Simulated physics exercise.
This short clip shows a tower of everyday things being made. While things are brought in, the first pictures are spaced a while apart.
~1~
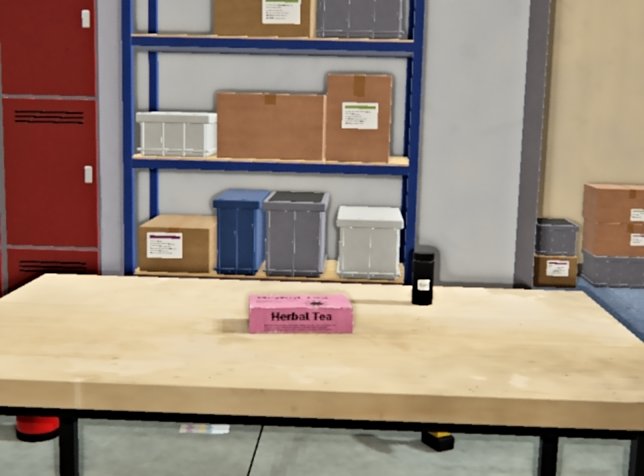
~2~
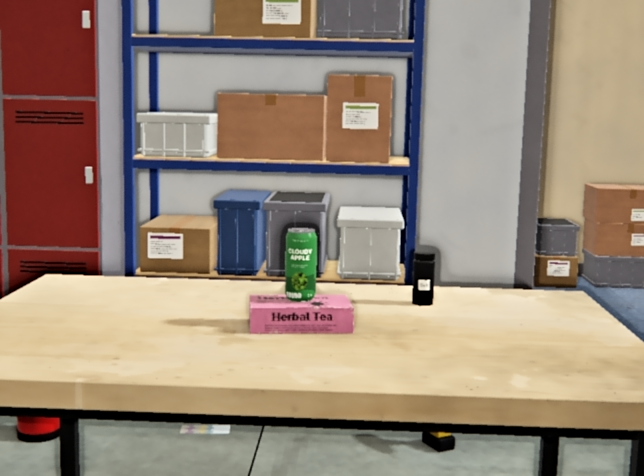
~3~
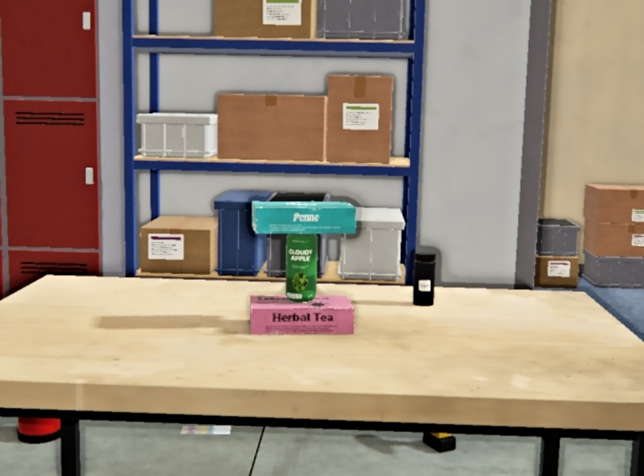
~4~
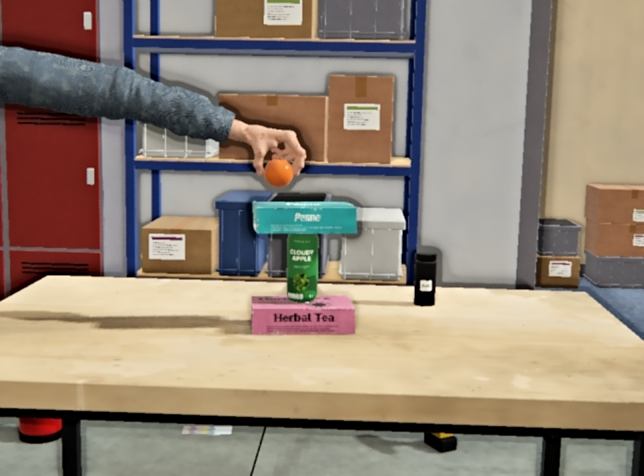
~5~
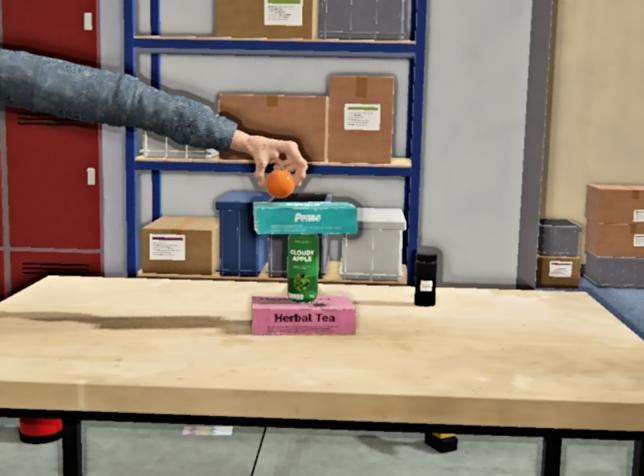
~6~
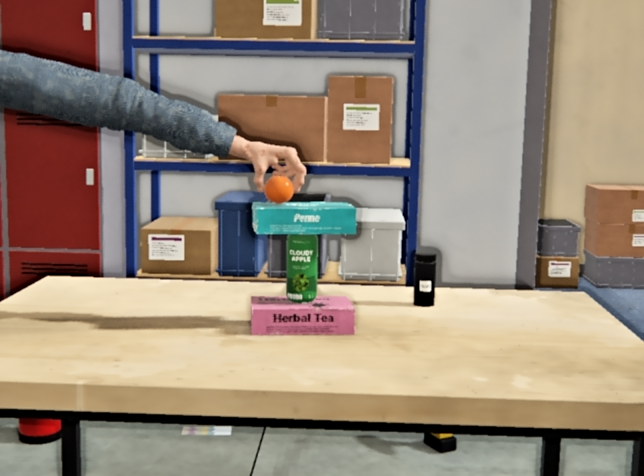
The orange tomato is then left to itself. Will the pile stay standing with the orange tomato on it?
Yes - nothing falls.
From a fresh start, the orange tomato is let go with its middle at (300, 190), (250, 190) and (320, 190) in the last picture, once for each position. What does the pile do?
Lab note - try 1: No collapse; try 2: Collapse; try 3: No collapse.
Then, 0.50 s past the last view, nothing moves.
Then, 1.20 s past the last view, orange tomato resting near (279, 190).
Finally, all 5 still in place. Final places as the last picture's camera would see them, orange tomato near (278, 190). The pile holds.
